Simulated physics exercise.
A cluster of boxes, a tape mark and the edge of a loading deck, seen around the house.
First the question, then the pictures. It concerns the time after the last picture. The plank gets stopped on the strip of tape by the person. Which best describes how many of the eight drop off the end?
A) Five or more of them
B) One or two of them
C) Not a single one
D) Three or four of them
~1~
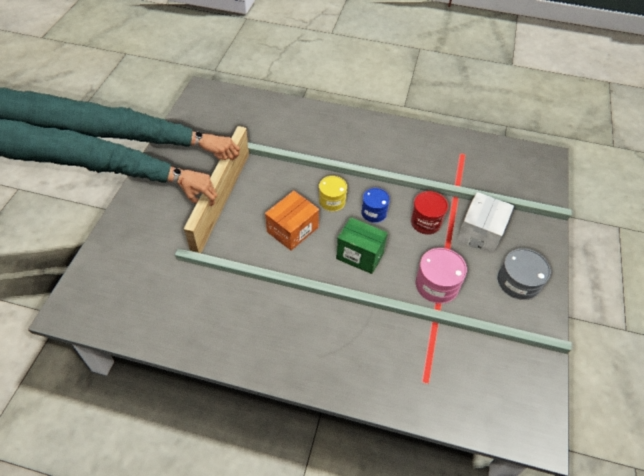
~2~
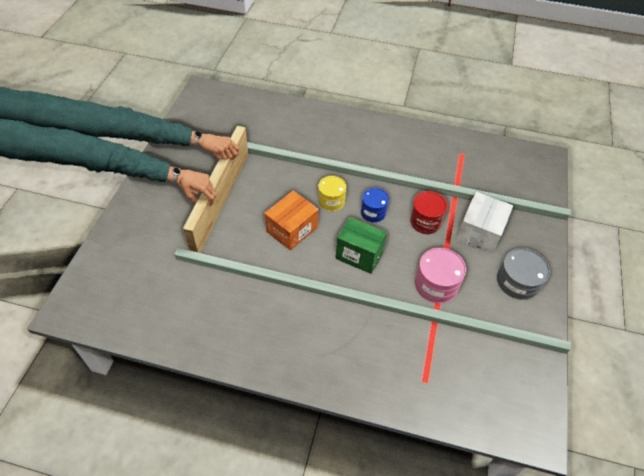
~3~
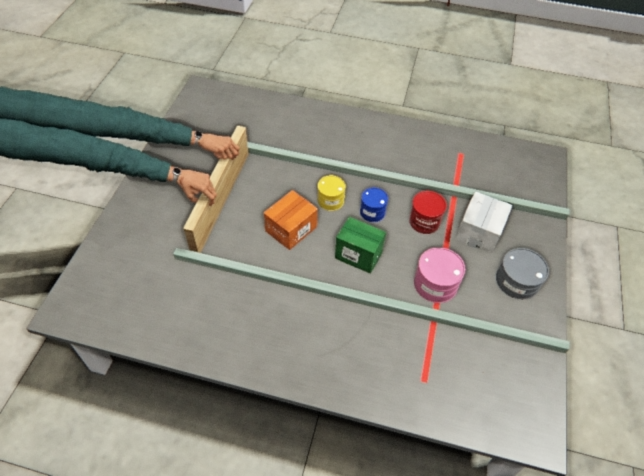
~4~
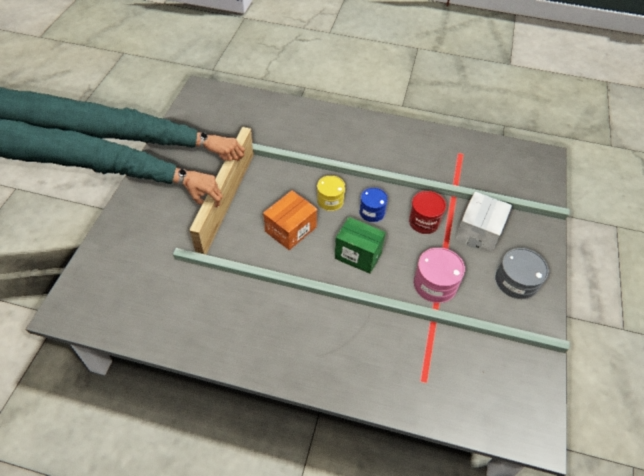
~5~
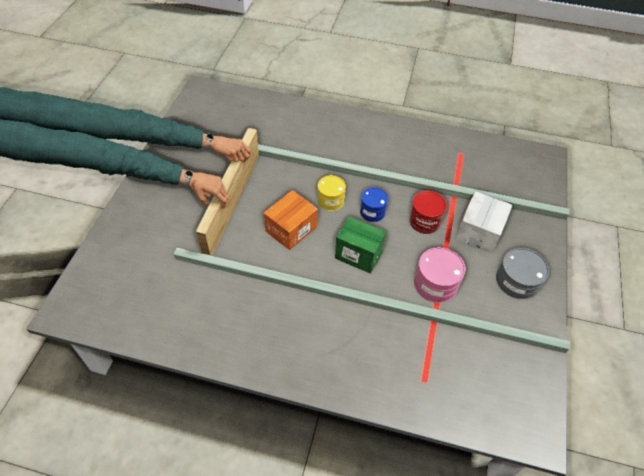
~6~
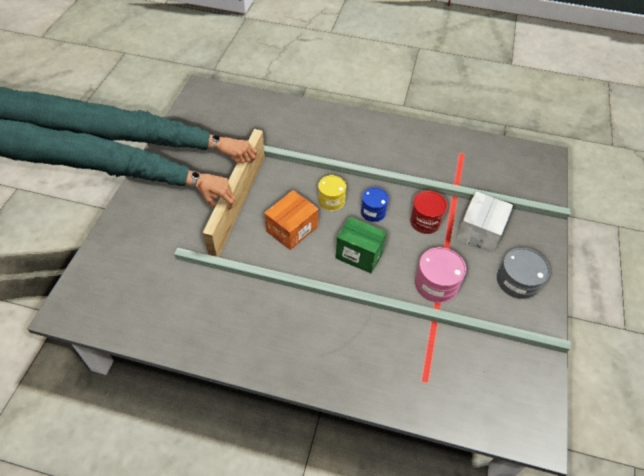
The answer is C.
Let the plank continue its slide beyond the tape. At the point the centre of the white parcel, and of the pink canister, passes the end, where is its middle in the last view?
Middle: Roughly (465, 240); roughly (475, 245).
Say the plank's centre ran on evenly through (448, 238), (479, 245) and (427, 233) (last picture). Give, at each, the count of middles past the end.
Place by place: 0, 2 and 0.
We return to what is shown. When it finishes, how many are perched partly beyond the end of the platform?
I'd say 1 of them.
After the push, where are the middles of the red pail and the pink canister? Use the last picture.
In the last picture the red pail sits at (521, 229) while the pink canister sits at (542, 310).
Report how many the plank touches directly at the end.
The count in contact is 2.
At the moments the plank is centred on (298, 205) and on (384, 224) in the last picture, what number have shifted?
I get 1 at the one place and 7 at the other.
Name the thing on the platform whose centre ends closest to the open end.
Answer: The white parcel.
Soon after, none off yet; grey canister at rest near (523, 274); white parcel at rest near (484, 223); pink canister at rest near (440, 275).
Then, none off yet; grey canister at rest near (523, 274); white parcel moving near (487, 223); pink canister moved a little near (464, 285).
At rest, the number that fall off is zero.
